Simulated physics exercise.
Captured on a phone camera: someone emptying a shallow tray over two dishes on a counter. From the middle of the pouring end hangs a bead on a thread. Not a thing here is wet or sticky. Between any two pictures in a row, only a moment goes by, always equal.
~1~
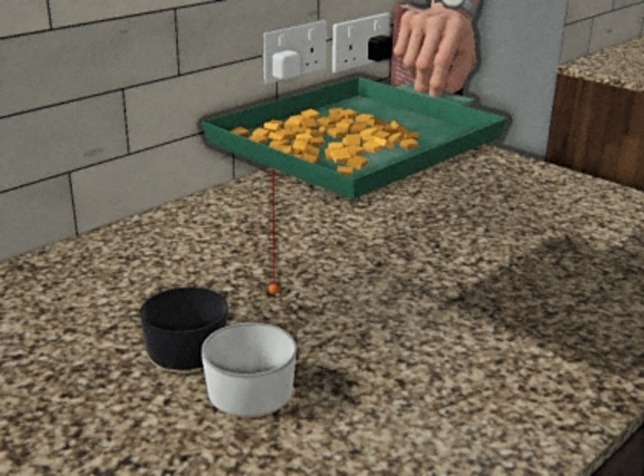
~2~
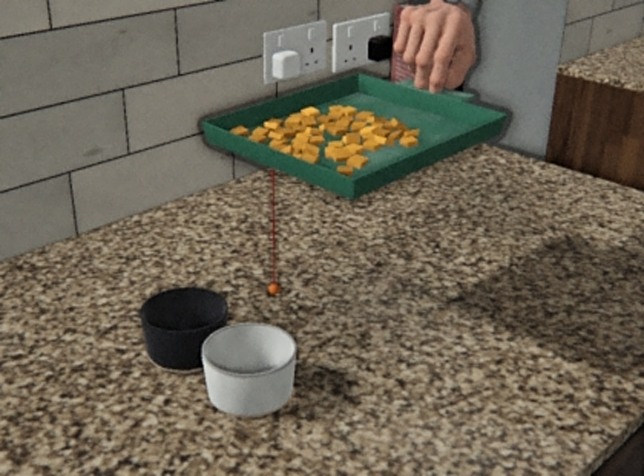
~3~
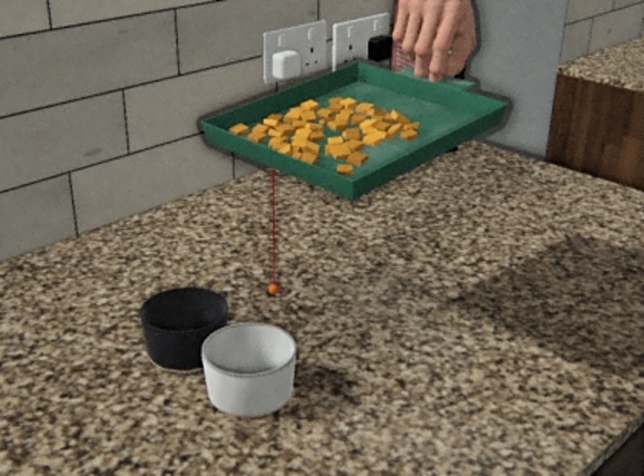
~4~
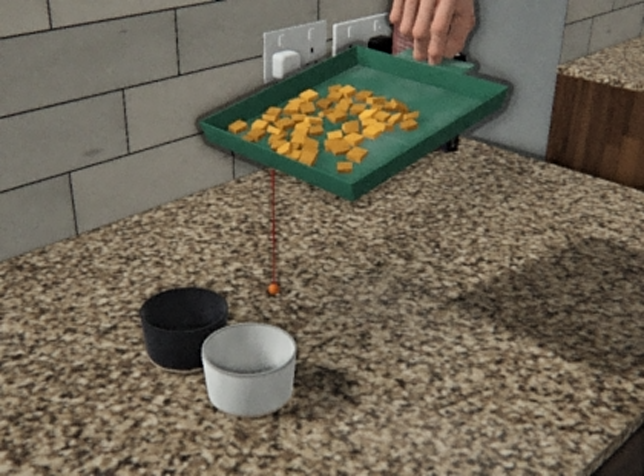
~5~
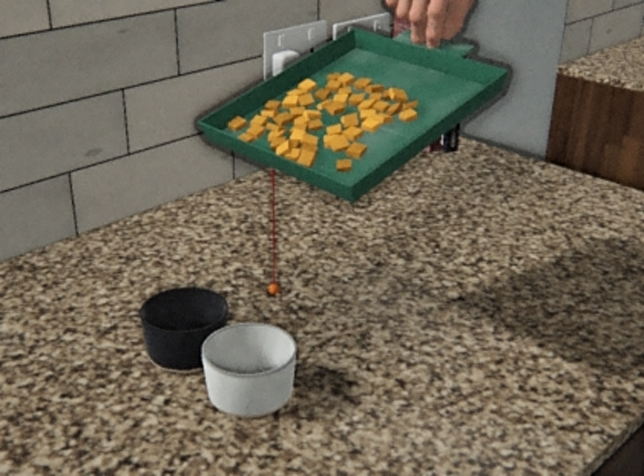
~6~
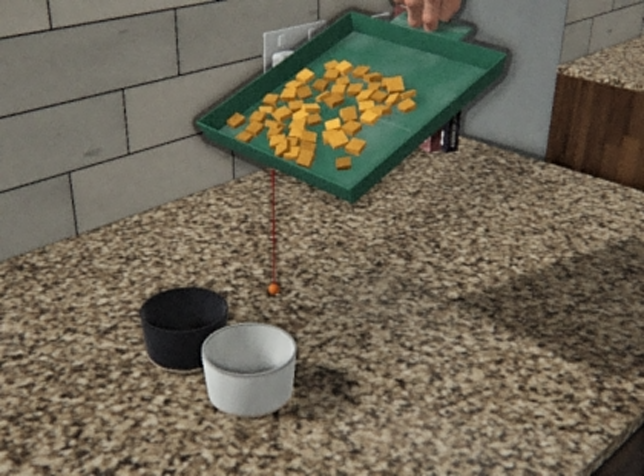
A green tray of small orange crackers was tilted gradually by a hand raising its far end, its right front corner dipping lowest, above a black dish and a white dish on a speckled counter.
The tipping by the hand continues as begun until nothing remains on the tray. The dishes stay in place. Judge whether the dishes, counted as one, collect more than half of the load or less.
The greater share ends up in the dishes.
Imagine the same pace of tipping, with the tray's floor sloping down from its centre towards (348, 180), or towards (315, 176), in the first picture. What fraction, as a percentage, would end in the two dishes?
0 per cent, then 30 per cent.
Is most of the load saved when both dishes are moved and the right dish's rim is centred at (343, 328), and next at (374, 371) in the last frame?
Earlier try a minority share, later try a minority share.
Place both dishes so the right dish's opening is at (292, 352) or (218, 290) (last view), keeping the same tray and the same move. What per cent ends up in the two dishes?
First try: Roughly 70 per cent; second try: Roughly 10 per cent.
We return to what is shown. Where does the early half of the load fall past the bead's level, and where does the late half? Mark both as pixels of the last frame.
Around (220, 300) and then (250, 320).
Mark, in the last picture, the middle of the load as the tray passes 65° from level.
(282, 129).
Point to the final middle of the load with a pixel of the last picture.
The centre settles at about (252, 383).
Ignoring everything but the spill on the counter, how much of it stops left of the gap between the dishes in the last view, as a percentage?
20 %, roughly.
Shortly afterwards, tray tipped steeply; the whole lot on the tray.
Next, tray tipped past a quarter turn; the bulk on the tray; only a few in the right dish; only a few outside both; a little in the air.
Some moments later, tray tipped past a quarter turn; near a third in the right dish; near a quarter in the left dish; near a third outside both.
In the end, tray tipped past a quarter turn; near a third in the right dish; near a quarter in the left dish; near a third outside both.
